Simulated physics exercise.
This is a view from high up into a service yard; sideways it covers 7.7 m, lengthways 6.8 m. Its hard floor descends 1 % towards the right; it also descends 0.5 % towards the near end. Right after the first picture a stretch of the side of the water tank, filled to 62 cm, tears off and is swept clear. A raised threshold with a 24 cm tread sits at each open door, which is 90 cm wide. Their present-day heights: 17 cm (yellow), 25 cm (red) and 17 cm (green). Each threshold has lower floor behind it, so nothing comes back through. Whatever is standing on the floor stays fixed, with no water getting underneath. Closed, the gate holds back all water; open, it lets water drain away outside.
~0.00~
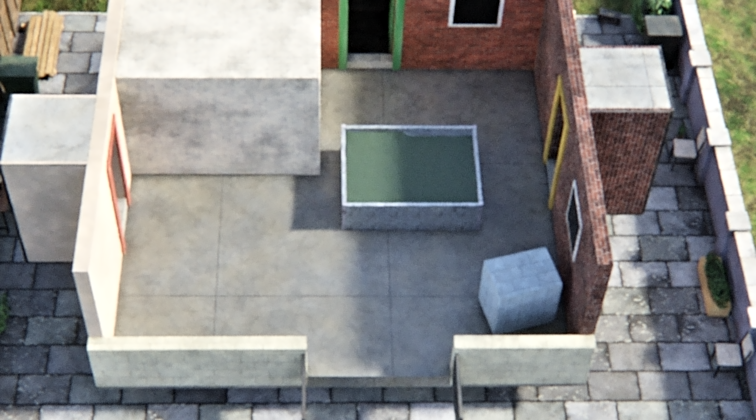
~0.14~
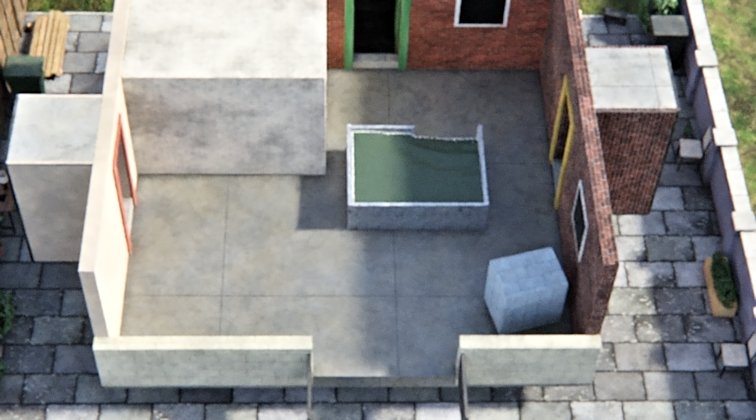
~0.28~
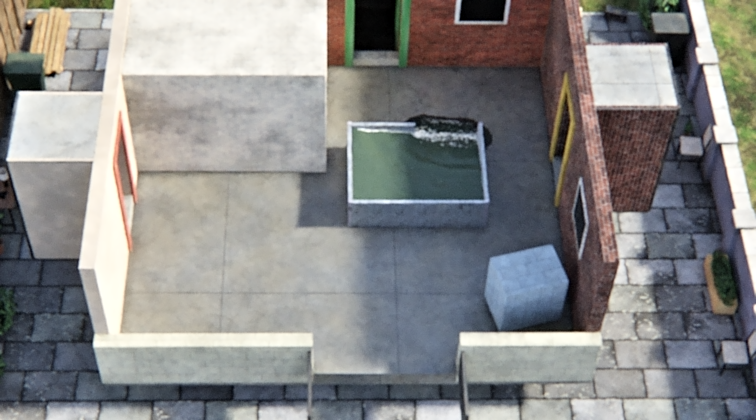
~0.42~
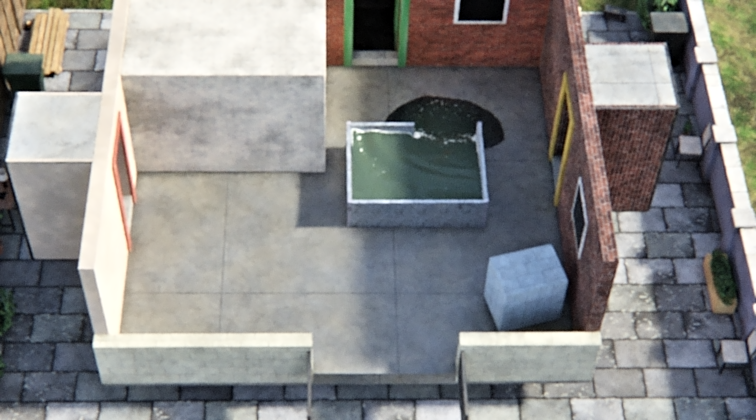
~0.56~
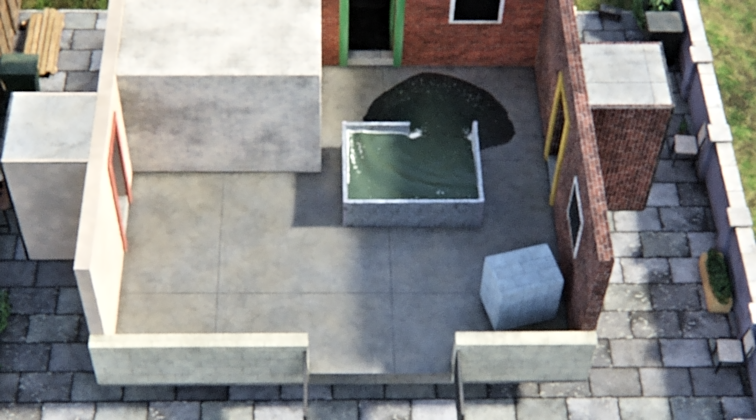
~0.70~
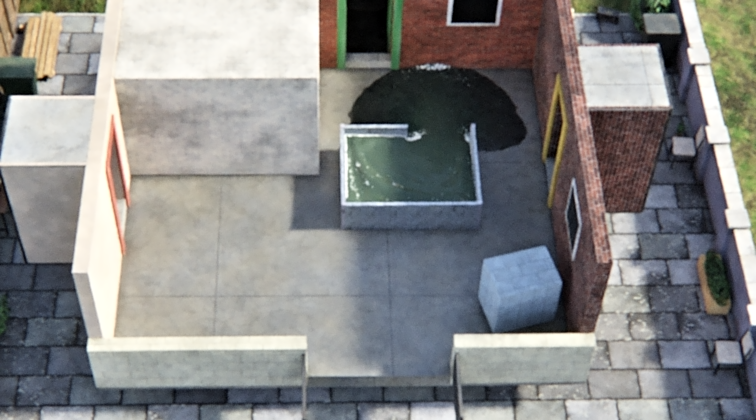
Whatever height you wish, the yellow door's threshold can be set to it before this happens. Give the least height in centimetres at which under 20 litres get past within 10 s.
5 cm.
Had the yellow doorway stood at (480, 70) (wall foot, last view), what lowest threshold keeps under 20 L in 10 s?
Minimum: About 27 cm.
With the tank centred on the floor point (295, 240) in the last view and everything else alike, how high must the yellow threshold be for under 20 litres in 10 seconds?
You'd need some 6.0 cm.
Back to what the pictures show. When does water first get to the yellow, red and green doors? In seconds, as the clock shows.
Arrival: Yellow 2.8 s, red not within the 10 s, green 0.9 s.
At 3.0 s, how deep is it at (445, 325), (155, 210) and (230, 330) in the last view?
Roughly 0, then 0, then 0 cm.
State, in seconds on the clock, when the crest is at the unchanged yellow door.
Approximately 3.4 s.
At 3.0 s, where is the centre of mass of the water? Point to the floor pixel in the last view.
The water's centre is at about (428, 144).
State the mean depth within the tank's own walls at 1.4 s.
On average, around 42 cm.
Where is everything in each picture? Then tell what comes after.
The first picture shows still water, 62 cm deep, in the water tank at (411, 168); the yellow door at (556, 148) is dry.
In the second picture, the front is at a hidden place, 0.3 m from the gap on the far side; 0.2 m2 of floor is wet, 62 cm left at the back.
In the third picture, the gap is on the far side, the front 0.8 m out at (422, 119); the back of the water tank holds 62 cm.
In the fourth picture, the gap is on the far side, the front 1.3 m out at (423, 100); the back of the water tank holds 62 cm.
In the fifth picture, water pours out on the far side and has run 1.9 m, to (423, 77); about 6 cm deep outside, 59 cm at the back.
In the sixth picture, the front is at (463, 68), 2.2 m from the gap on the far side; 4.7 m2 of floor is wet, 52 cm left at the back; the yellow door at (555, 147), 2.1 m from the gap, is still 1.3 m from the nearest water.
After 1.4 s water covers 15 % of the floor, deepest (36 cm) near (436, 73); it has not reached the yellow door.
After 3.0 s water covers 25 % of the floor, deepest (30 cm) near (446, 79); 8 cm at the yellow door, 0 litres in over its 17 cm threshold.
After 10.0 s water covers 80 % of the floor, deepest (13 cm) near (553, 274); 8 cm at the yellow door, 0 litres in over its 17 cm threshold.
At the yellow door as built, the water arrived by 2.8 s and peaked near 9 cm at 3.4 s.
With a threshold of 4.5 cm, 26 litres would have come in within the 10 s; with 6 cm, 10 litres. So under 20 litres takes about 5 cm.
